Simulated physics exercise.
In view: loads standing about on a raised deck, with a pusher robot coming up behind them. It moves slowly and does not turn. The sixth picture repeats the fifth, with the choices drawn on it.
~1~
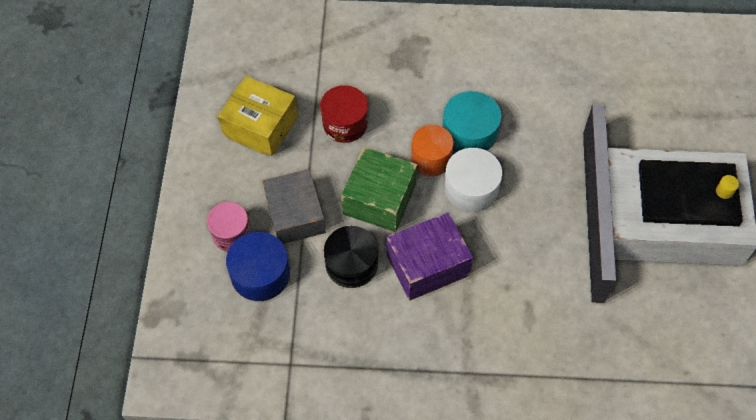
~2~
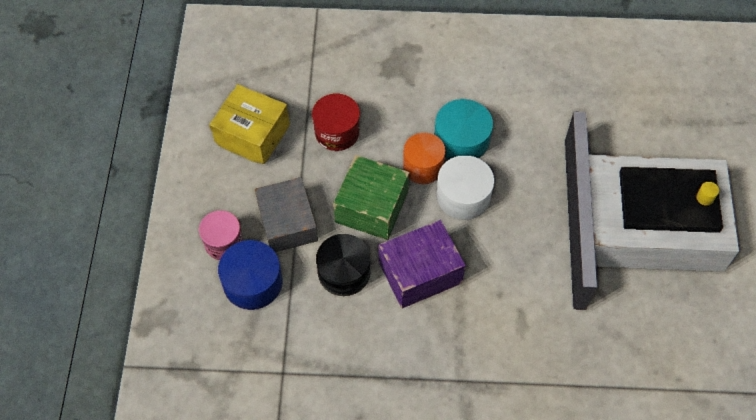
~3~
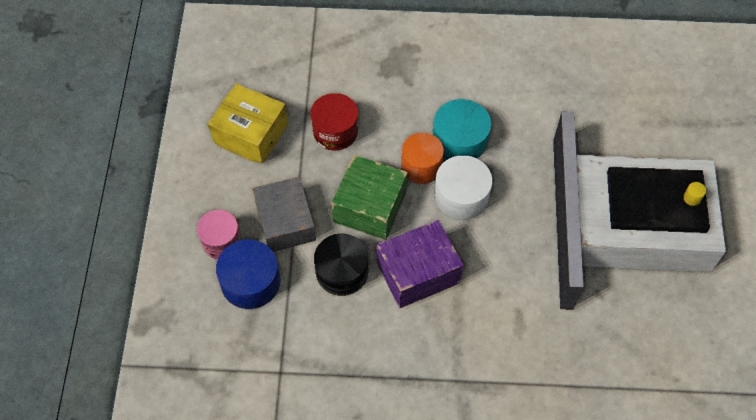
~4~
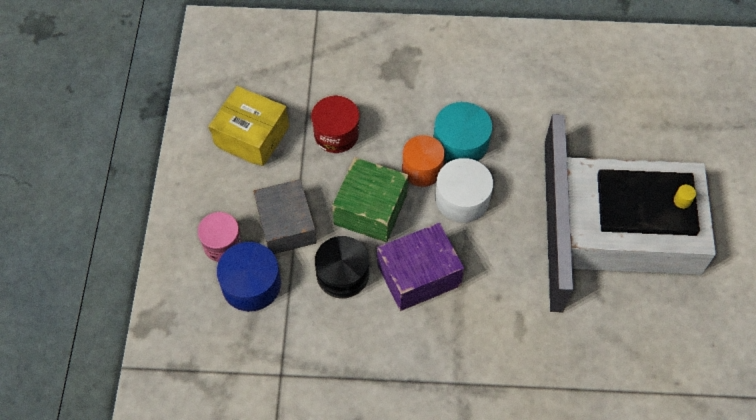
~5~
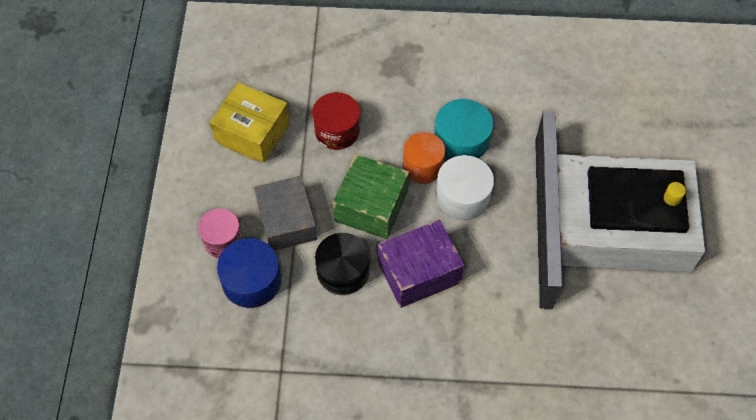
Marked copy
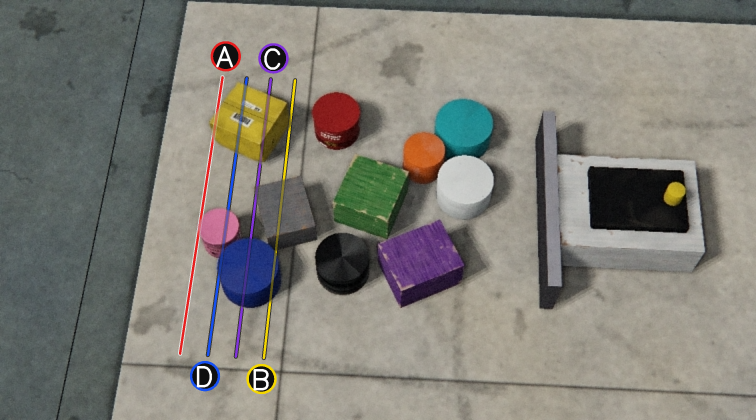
A white robot with a dark upright pusher plate crept slowly left across a pale deck toward a scattered group of colorful crates and round canisters, which stayed where they were, untouched.
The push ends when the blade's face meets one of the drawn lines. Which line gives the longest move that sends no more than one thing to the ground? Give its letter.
B.
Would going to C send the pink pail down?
Yes.
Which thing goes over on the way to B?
It is the pink pail.
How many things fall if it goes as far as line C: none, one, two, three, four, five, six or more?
Two.
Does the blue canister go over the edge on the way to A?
No.
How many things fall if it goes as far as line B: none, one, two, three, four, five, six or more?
One.
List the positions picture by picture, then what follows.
The first picture shows robot (682, 191); grey crate (294, 207); red pail (345, 115).
The second picture shows robot (663, 198); purple crate (421, 265).
The third picture shows robot (651, 198); blue canister (249, 274).
The fourth picture shows robot (640, 201); green crate (371, 200).
The fifth picture shows robot (630, 198); white canister (465, 188); pink pail (221, 233); black canister (343, 264).
On the marked copy, A at (203, 205); B at (281, 209); C at (255, 208); D at (229, 206).
Taking B. A third of the way, robot (531, 193); turquoise canister (418, 126); purple crate (402, 259).
Two thirds of the way, robot (433, 189); pink pail (191, 242); blue canister (202, 286).
When it is over, robot (360, 186); pink pail over the edge; grey crate (154, 210); one fallen.
As for the rest, A drops five; C drops two; D drops three.
